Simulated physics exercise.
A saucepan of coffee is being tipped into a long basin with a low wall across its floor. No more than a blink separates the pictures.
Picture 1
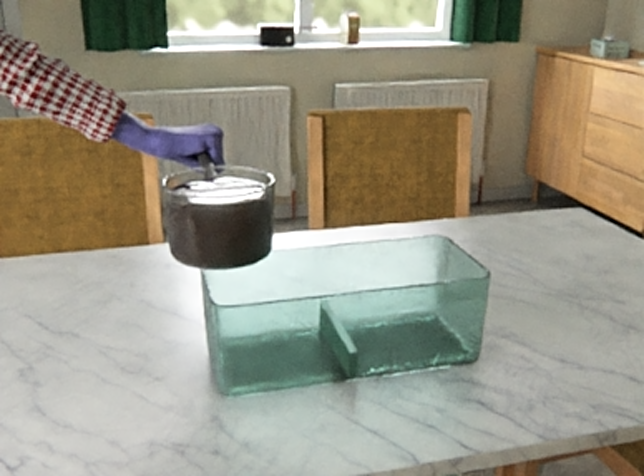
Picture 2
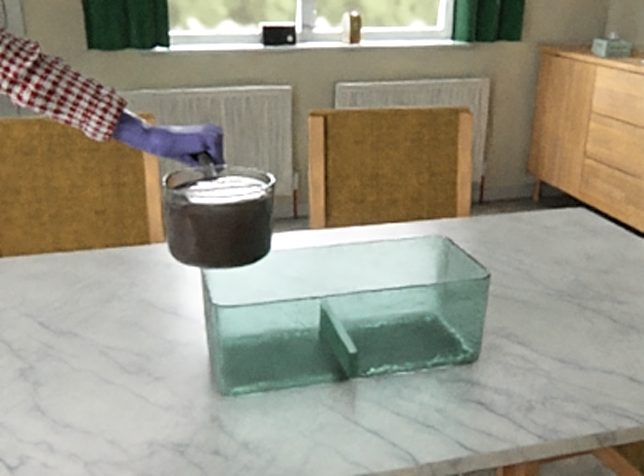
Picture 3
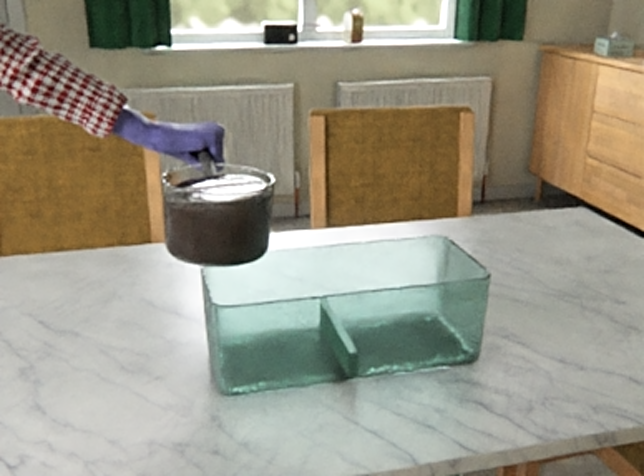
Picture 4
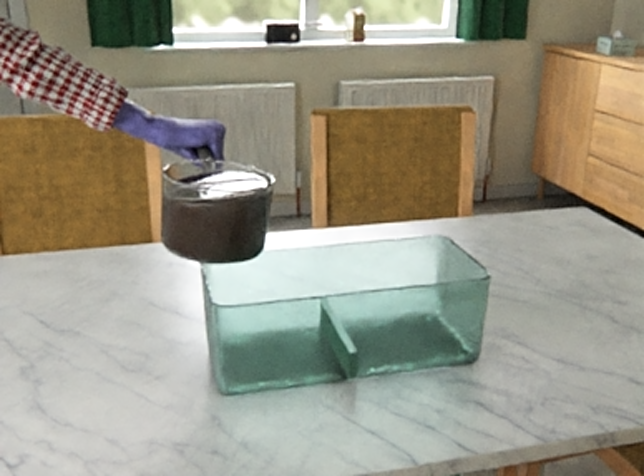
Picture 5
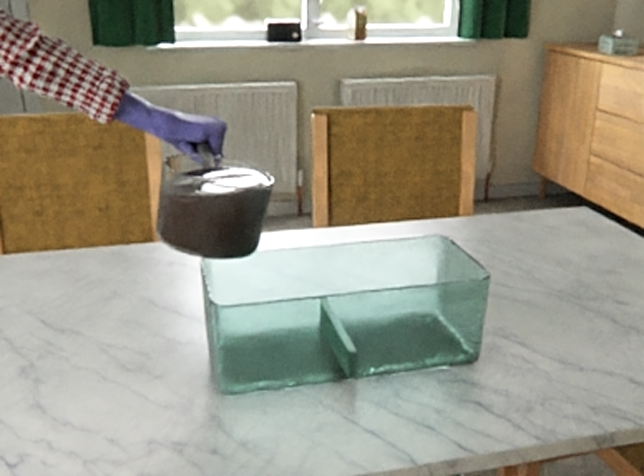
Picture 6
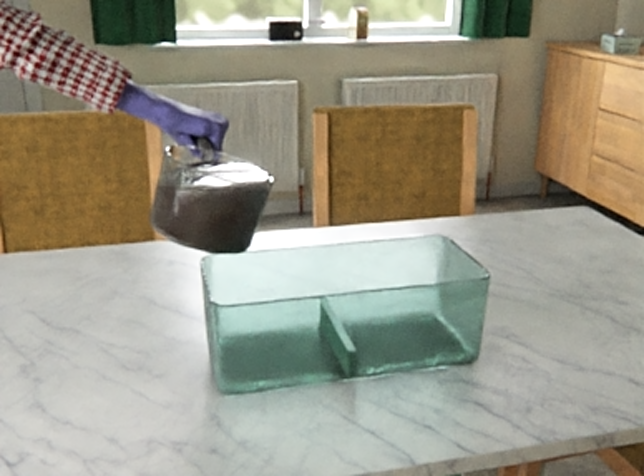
In a dining room, a purple-gloved hand holds a saucepan of dark liquid above the left end of a long, greenish glass basin on a marble table, then gradually tilts the pan toward the right.
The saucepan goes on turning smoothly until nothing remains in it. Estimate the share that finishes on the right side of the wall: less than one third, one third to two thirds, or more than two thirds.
Outstrips two thirds.
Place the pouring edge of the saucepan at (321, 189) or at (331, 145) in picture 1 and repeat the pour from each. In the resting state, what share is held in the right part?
You'd see around 90 per cent, and then around 80 per cent.
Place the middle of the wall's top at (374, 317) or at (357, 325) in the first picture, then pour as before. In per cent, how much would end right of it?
Note - case one near 35 %, case two near 70 %.
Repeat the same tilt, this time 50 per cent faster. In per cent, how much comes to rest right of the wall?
About 75 per cent.
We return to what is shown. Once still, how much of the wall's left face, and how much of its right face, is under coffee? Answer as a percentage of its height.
Once still, it is 10 % on the left and 70 % on the right.
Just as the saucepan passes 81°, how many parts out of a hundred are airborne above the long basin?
Some 30 per cent, I'd say.
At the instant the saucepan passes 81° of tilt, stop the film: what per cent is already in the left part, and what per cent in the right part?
Left 5 per cent, right 0 per cent.
A moment on, the saucepan is tipped on its side and 62 per cent is still to pour, 5 is left of the wall and 1 right of it.
Next, the saucepan is tipped right over and 9 per cent is still to pour, 5 is left of the wall and 61 right of it.
Then the saucepan is tipped right over and 0 per cent is still to pour, 13 is left of the wall and 84 right of it.
Later the saucepan is tipped right over and 0 per cent is still to pour, 14 is left of the wall and 85 right of it.
At rest 15 per cent lies left of the wall, 84 right of it and 1 outside.
